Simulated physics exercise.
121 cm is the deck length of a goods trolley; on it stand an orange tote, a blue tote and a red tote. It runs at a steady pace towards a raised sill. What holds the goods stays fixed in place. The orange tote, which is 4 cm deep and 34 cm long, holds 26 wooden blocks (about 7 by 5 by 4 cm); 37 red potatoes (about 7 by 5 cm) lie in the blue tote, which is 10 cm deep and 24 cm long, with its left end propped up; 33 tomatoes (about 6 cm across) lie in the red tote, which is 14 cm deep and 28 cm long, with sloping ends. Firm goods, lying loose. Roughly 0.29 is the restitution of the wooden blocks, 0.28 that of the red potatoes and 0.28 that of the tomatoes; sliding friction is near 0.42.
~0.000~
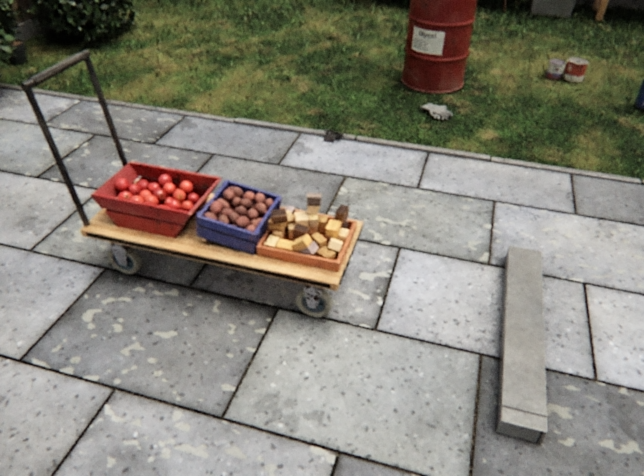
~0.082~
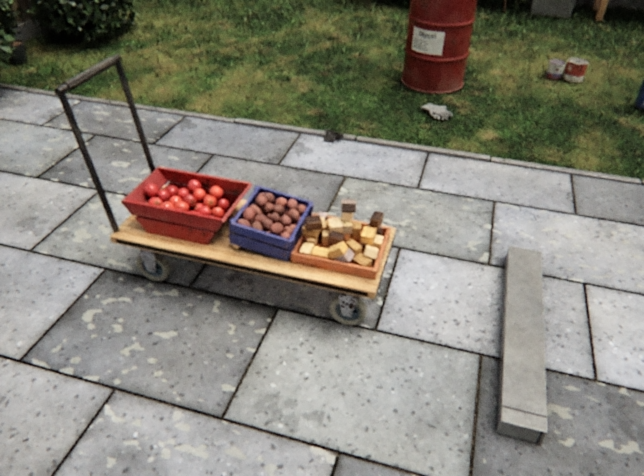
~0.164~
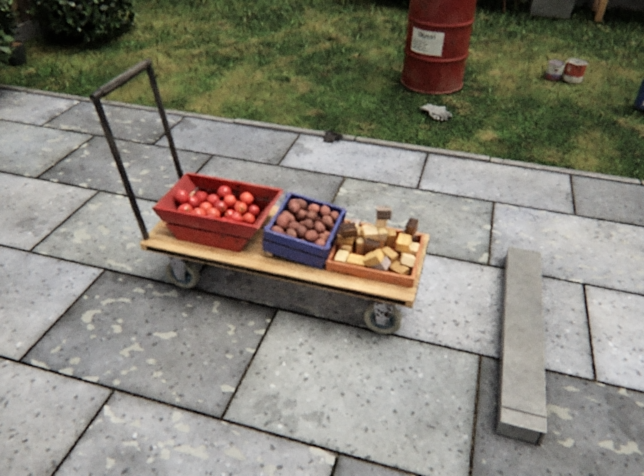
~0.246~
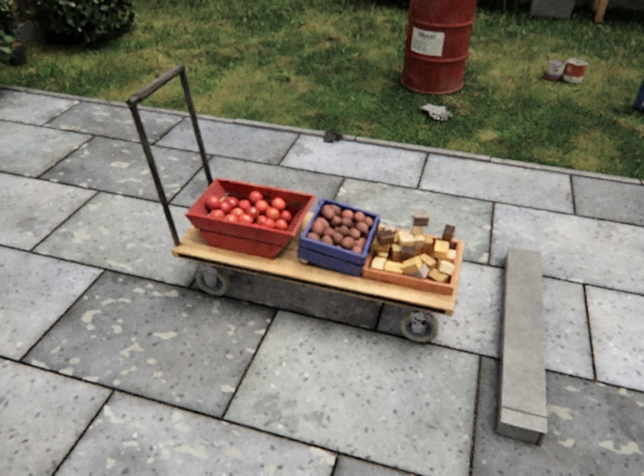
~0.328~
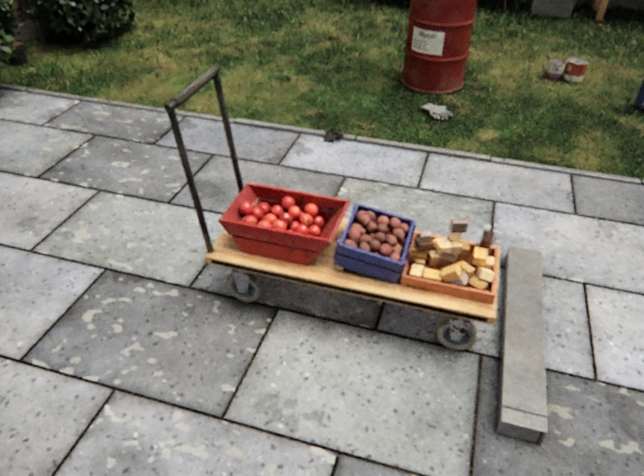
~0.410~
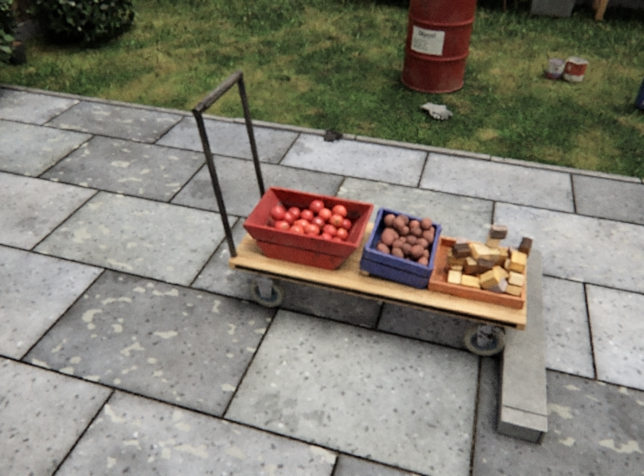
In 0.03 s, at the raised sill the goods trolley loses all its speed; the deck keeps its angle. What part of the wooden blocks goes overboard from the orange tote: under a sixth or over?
Kept in: Short of five sixths.
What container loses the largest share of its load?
Orange tote.
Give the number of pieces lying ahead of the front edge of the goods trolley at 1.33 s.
About 5.
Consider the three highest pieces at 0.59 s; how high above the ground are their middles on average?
Roughly 46 cm.
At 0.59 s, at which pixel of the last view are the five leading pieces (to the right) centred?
Around (568, 278).
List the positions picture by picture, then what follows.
In the first frame (each is followed by its nearest rim corner in this view), orange tote, (336, 262); blue tote, (253, 233); 73 cm short of the stop; none out.
In the second frame, orange tote, (373, 269); blue tote, (288, 240); 58 cm short of the stop.
In the third frame, orange tote, (411, 278); blue tote, (324, 248); 42 cm short of the stop.
In the fourth frame, orange tote, (451, 286); blue tote, (361, 255); 27 cm short of the stop.
In the fifth frame, orange tote, (492, 293); blue tote, (400, 263); 11 cm short of the stop.
In the sixth frame, orange tote, (521, 299); blue tote, (428, 268); stopped; none out.
After 0.47 s, orange tote 24 in, 2 out, blue tote 37 in, 0 out and red tote 33 in, 0 out.
After 0.59 s, orange tote 22 in, 4 out, blue tote 32 in, 5 out and red tote 32 in, 1 out.
After 0.82 s, orange tote 20 in, 6 out, blue tote 32 in, 5 out and red tote 32 in, 1 out.
When it is over (at 1.33 s), orange tote 19 in, 7 out, blue tote 32 in, 5 out and red tote 32 in, 1 out. Asked share, 7 of 26, 27 per cent.
